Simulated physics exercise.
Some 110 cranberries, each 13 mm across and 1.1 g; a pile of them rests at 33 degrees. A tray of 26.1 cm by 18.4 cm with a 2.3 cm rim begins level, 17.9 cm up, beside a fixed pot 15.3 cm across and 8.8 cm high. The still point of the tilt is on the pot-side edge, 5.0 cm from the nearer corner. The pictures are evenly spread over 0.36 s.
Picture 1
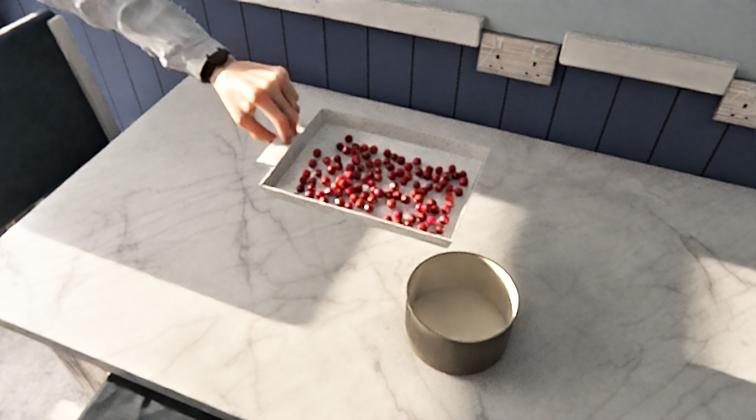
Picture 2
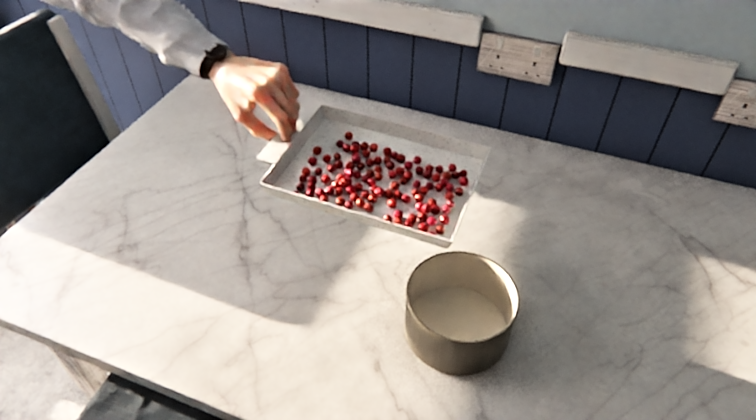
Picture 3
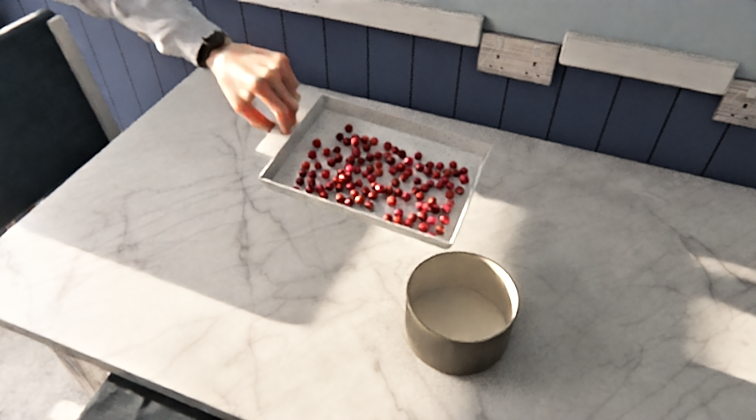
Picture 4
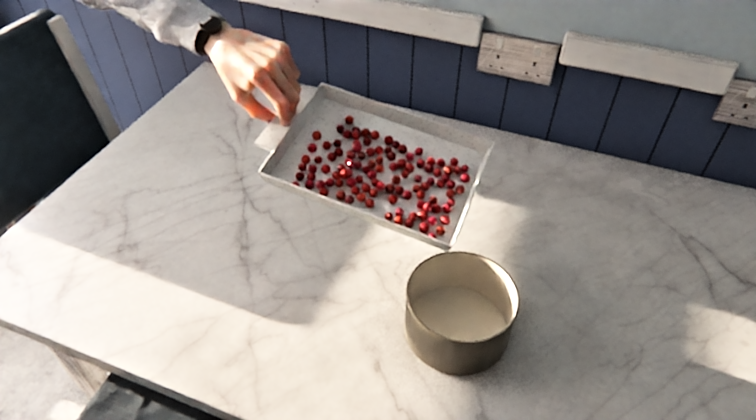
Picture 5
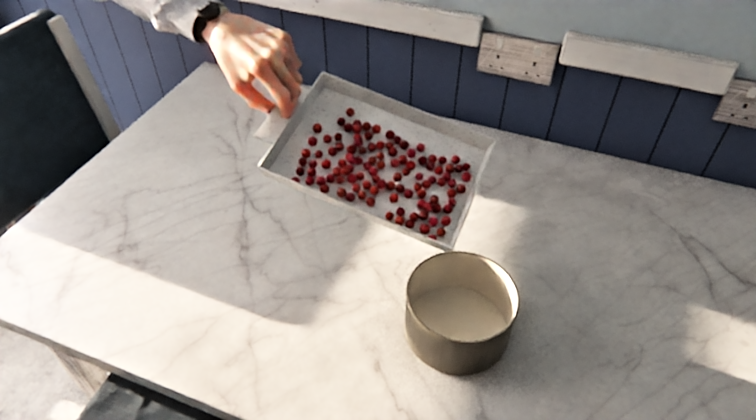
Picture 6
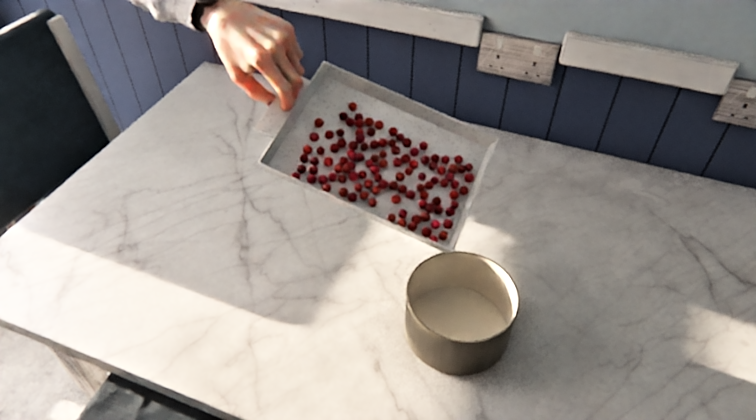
At the start, a hand grips the left end of a shallow tray scattered with red cranberries, lying level on a marble tabletop behind a round pot. The hand then lifts that end steadily, tilting the tray toward the pot, while the berries barely shift across its surface.
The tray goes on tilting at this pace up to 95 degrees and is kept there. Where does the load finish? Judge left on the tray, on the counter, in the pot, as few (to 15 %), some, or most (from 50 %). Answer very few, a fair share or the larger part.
Tray very few, counter very few, pot the larger part.
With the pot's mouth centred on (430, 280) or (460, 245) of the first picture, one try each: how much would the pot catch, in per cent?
Some 75 and 0 per cent.
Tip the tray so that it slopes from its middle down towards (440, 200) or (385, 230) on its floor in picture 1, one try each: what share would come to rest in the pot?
About 60 and 60 per cent.
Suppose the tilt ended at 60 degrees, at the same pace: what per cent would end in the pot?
In that case some 0 per cent.
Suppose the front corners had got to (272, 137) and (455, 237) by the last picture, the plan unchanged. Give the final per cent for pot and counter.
Pot 35, counter 65.
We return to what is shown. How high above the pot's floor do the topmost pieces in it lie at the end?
Roughly 3.0 cm.
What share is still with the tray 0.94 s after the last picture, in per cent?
Roughly 100 per cent.
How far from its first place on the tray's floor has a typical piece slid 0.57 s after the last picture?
Some 4 cm.
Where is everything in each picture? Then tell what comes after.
Tray tilt 0 degrees, front corners at (265, 183) and (449, 236); middle of the pieces at (379, 178); pot at (462, 293), in the first picture.
Tray tilt 1 degrees, front corners at (265, 181) and (449, 237); middle of the pieces at (379, 177), in the second picture.
Tray tilt 5 degrees, front corners at (265, 176) and (450, 239), lowest corner right front; middle of the pieces at (379, 173), in the third picture.
Tray tilt 10 degrees, front corners at (264, 170) and (450, 241), lowest corner right front; middle of the pieces at (380, 169), in the fourth picture.
Tray tilt 14 degrees, front corners at (264, 165) and (451, 243), lowest corner right front; middle of the pieces at (381, 165), in the fifth picture.
Tray tilt 19 degrees, front corners at (264, 160) and (451, 245), lowest corner right front; middle of the pieces at (383, 164); pot at (462, 293), in the sixth picture.
Then, 0.57 s after the last picture, tilt 55 degrees; the tray holds 100 %, the pot 0 %.
Then, 0.94 s after the last picture, tilt 79 degrees; the tray holds 100 %, the pot 0 %.
Then, 1.41 s after the last picture, tilt 95 degrees; the tray holds 15 %, the pot 75 %.
In the end, tray 5 %, counter 5 %, pot 90 %.
